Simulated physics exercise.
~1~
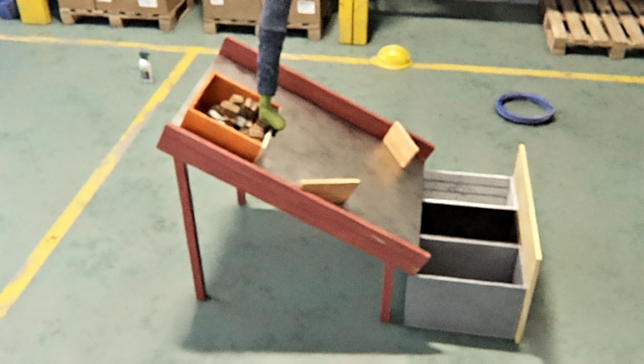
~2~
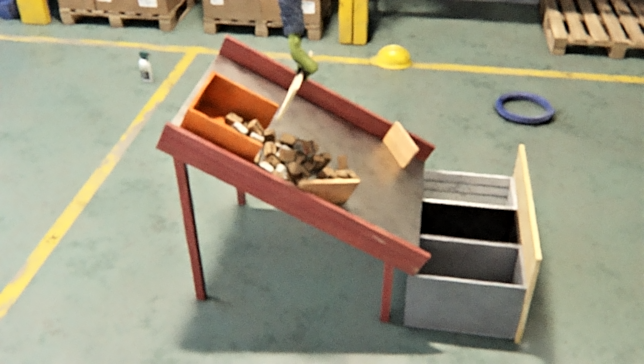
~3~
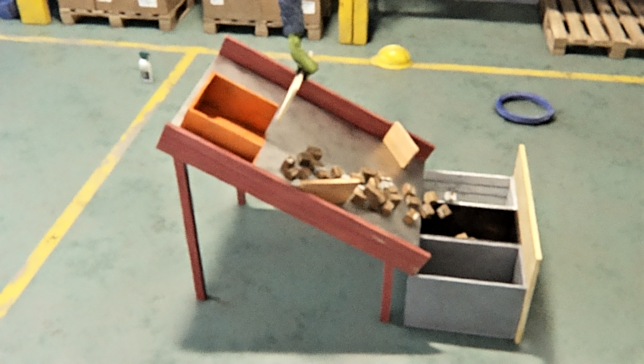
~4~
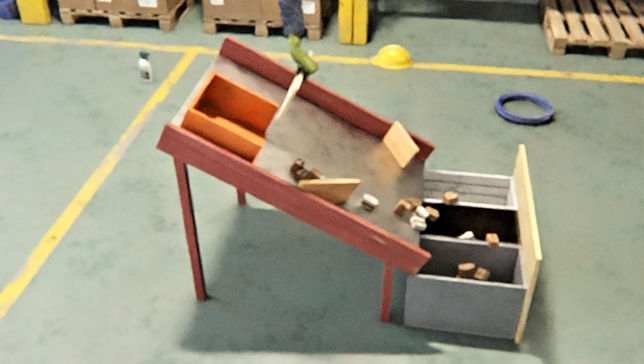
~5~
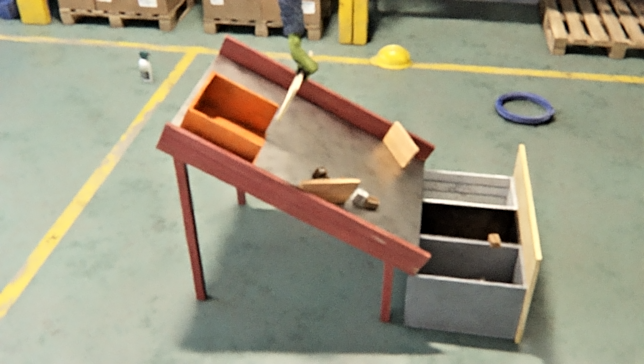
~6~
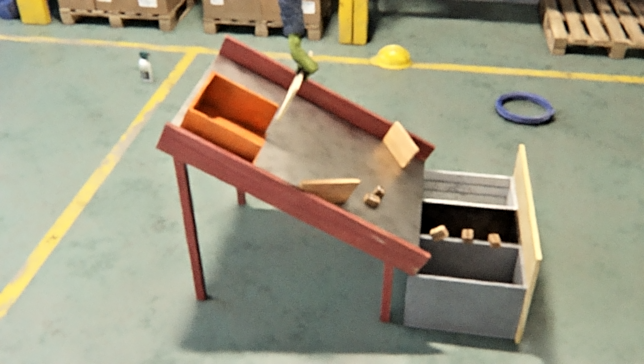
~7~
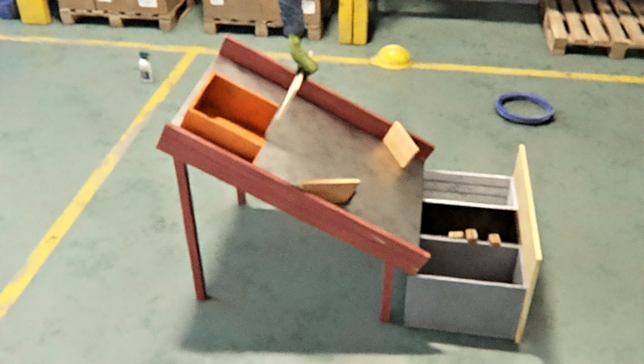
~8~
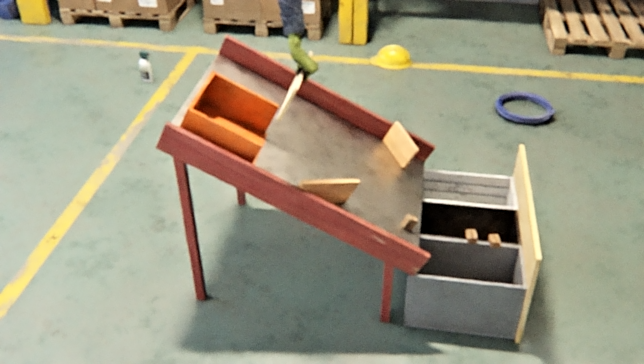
We see a gloved hand pull up the gate of an orange pen, and small brown parcels spill down a sloping table past two angled boards. They drop into the containers at its foot, many into the black middle one, leaving one parcel near the table's lower edge.
